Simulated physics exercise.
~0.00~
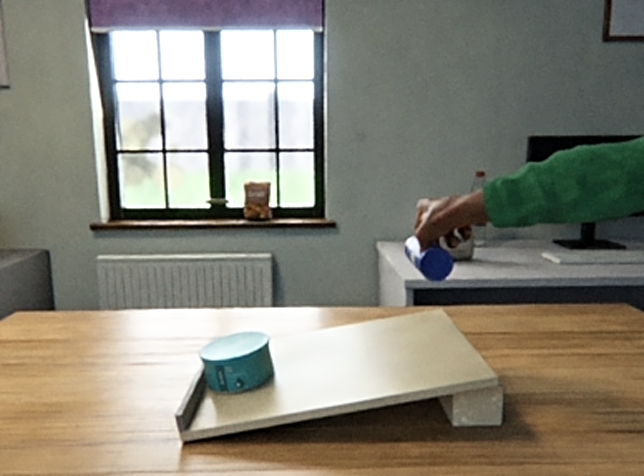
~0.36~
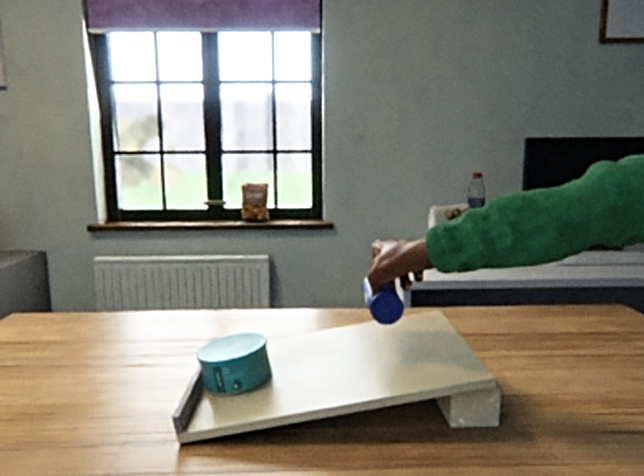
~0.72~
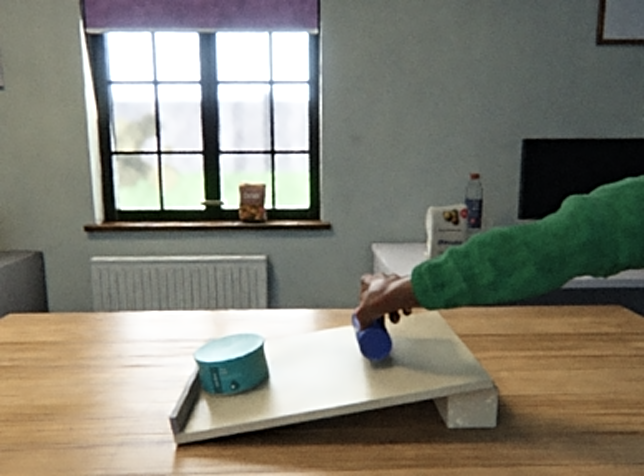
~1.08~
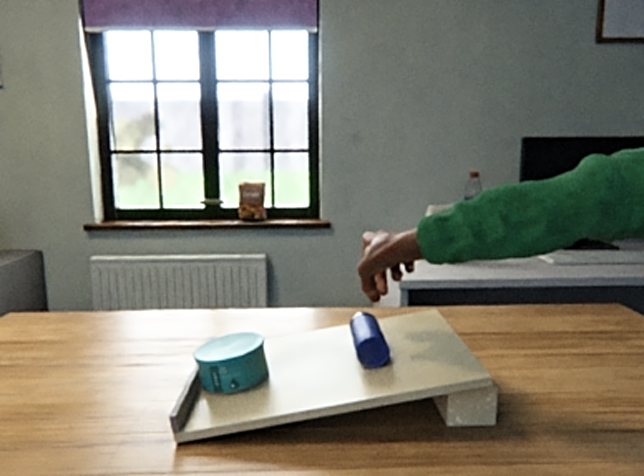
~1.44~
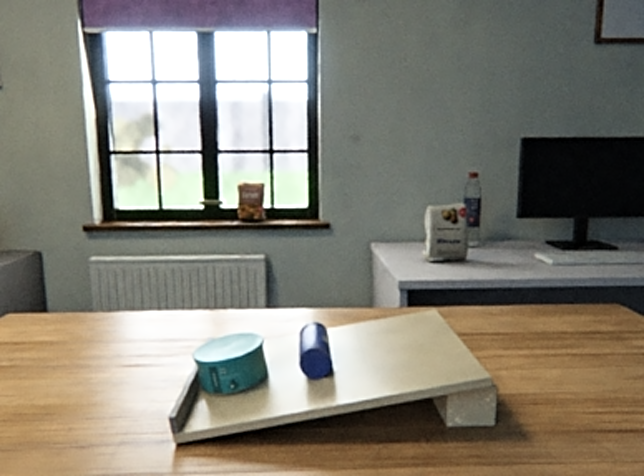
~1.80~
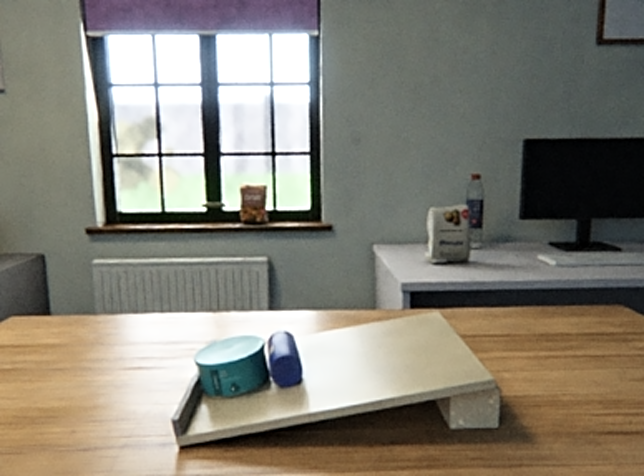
The clip opens on a pale sloping board set on a wooden table, with a turquoise tub resting near its low left end, while a hand in a green sleeve holds a blue cylinder above the right side. The hand moves left and down, lowering the cylinder on its side onto the upper part of the slope. It lets go and draws back to the right, out of view. The cylinder travels down the board to the left, toward the tub. It ends on its side right beside the tub, which stays in its place.
